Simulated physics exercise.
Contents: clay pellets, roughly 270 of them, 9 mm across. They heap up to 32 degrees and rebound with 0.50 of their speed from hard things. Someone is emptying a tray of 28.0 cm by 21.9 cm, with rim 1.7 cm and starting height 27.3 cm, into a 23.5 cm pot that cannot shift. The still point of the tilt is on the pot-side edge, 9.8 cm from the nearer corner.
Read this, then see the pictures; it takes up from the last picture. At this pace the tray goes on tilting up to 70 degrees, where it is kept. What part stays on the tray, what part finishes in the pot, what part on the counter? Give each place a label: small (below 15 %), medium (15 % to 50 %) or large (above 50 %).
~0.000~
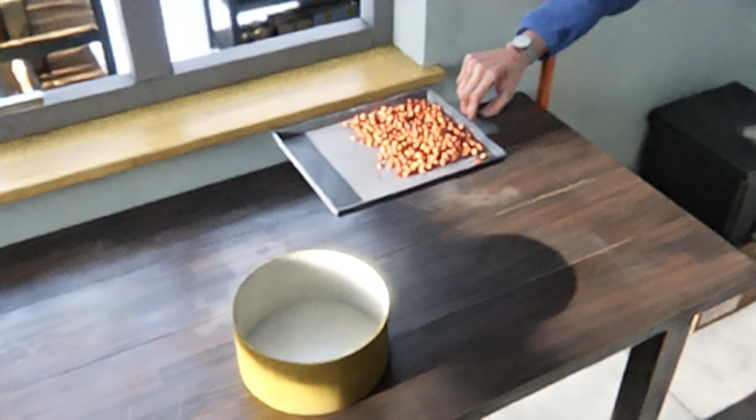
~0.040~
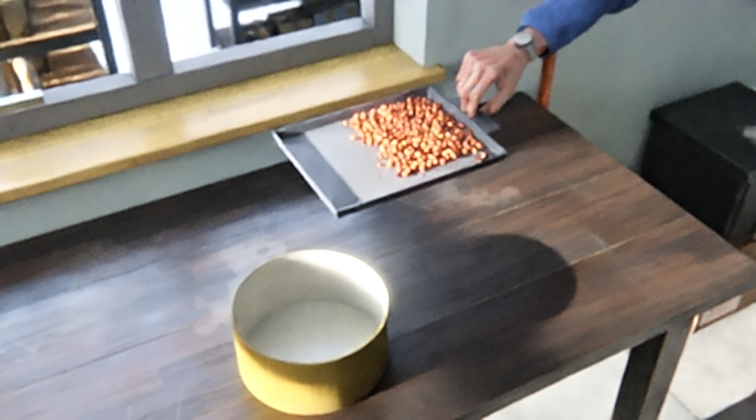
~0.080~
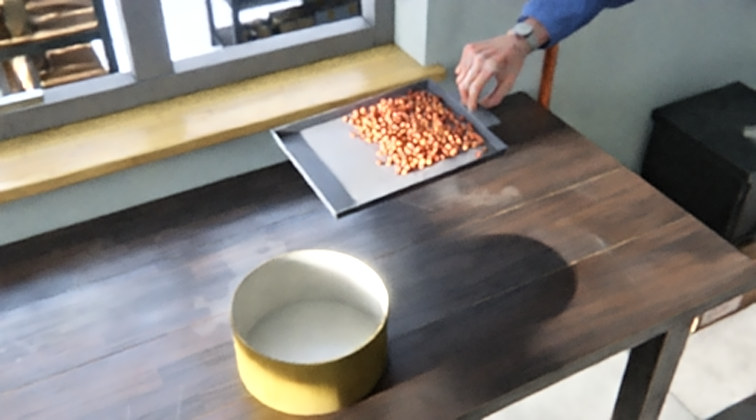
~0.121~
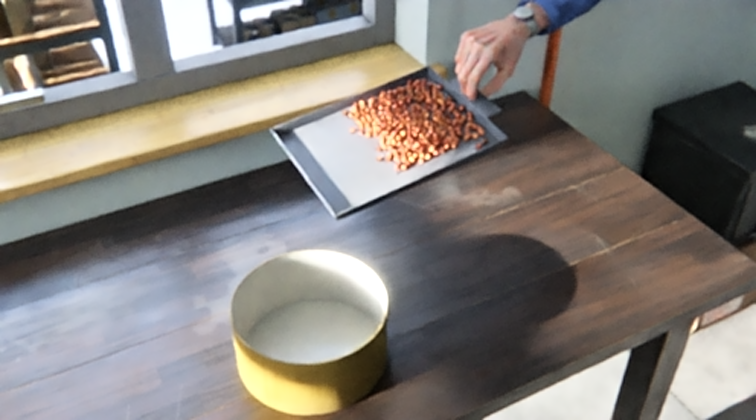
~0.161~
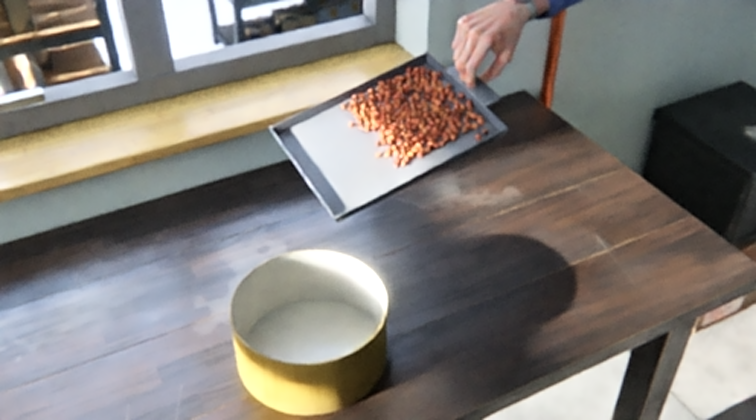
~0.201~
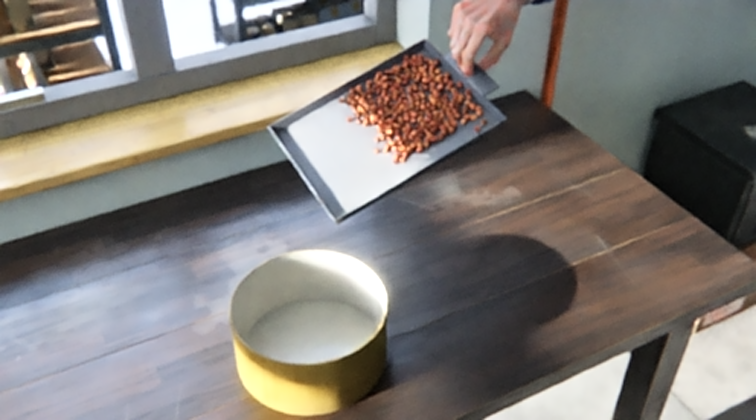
Shares by place: Left on the tray medium, pot large, counter small.
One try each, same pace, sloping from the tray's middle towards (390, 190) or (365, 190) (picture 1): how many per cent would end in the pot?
First try: Around 50 percent; second try: Around 80 percent.
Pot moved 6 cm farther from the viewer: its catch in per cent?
60 per cent.
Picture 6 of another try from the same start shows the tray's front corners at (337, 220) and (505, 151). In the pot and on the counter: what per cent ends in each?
Pot 35, counter 10.
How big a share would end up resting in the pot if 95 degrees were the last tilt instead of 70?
It would be near 90 per cent.
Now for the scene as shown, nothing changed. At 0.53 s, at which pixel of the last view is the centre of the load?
At that time the load is centred around (342, 150).
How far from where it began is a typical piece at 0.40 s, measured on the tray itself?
3 cm.
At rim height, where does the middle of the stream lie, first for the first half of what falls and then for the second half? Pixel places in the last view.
Earlier half at about (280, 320), later half at about (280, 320) in pixels.
After 0.40 s, tilt 46 degrees; the tray holds 100 %, the pot 0 %.
Then, at 0.53 s, tilt 63 degrees; the tray holds 100 %, the pot 0 %.
After 0.79 s, tilt 70 degrees; the tray holds 25 %, the pot 60 %.
At rest (1.8 s), tray 25 %, pot 75 %, counter 5 %.
